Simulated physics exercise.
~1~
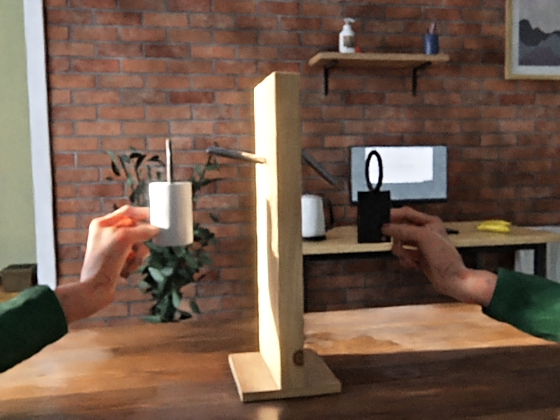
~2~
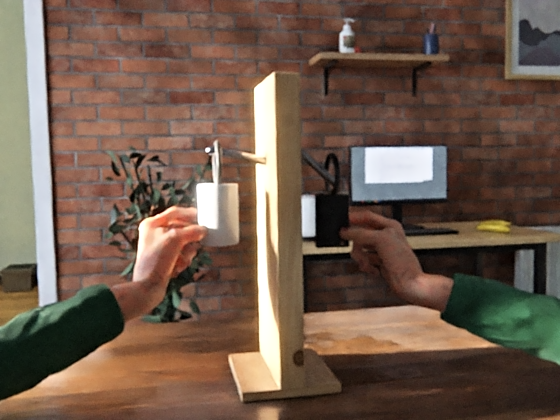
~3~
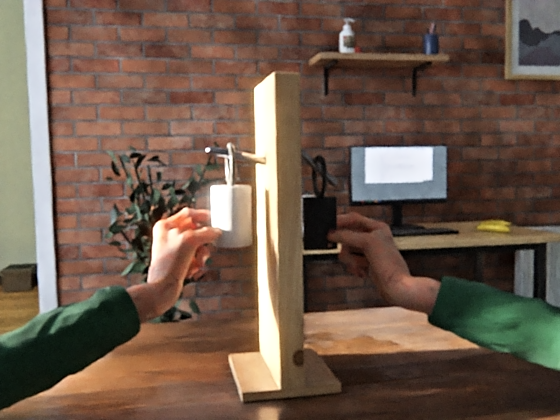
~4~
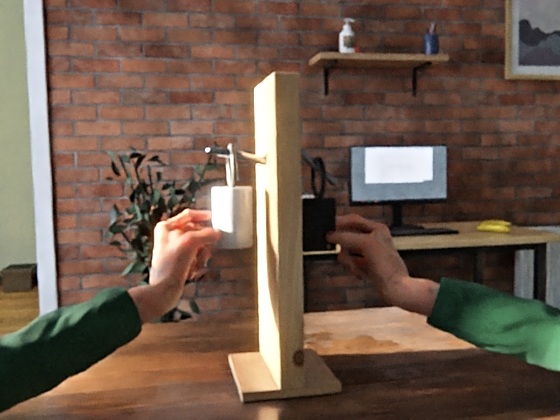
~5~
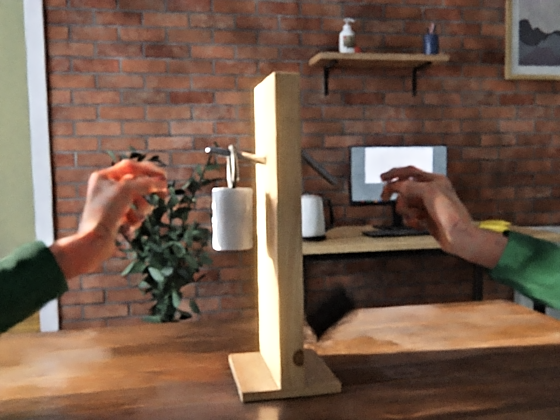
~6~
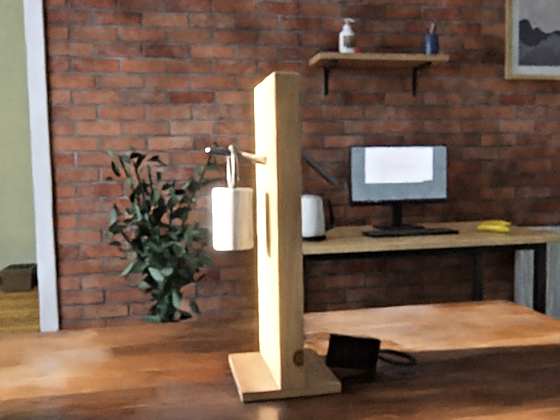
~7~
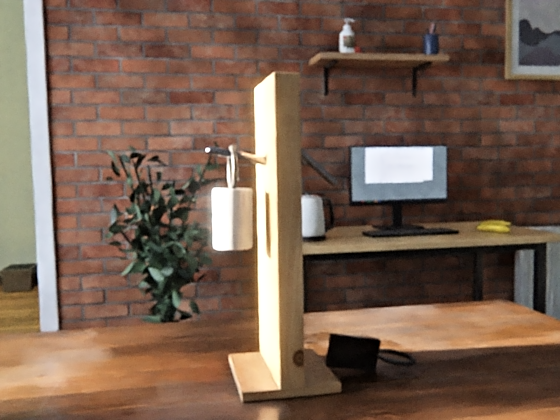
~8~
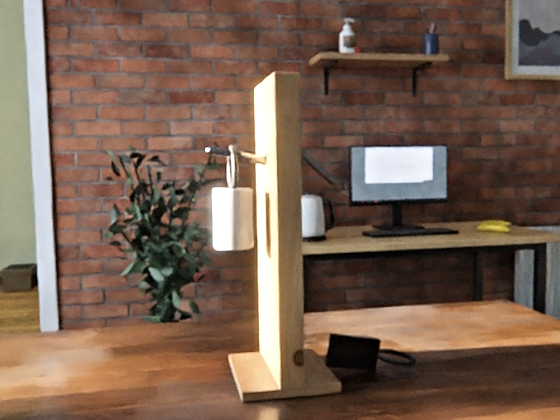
In a room with a brick wall, a still view across a wooden table faces an upright wooden stand with slim pegs, with a plant, a desk with a monitor and a shelf behind. Two hands in green sleeves hold a white cylindrical lantern on the left and a black tag on the right, each with a ring. They bring both inward to the pegs and pause there. Then the hands let go and draw back. The white lantern stays hooked on the left, while the black tag drops, tipping over, and ends lying on the table beside the stand's base.
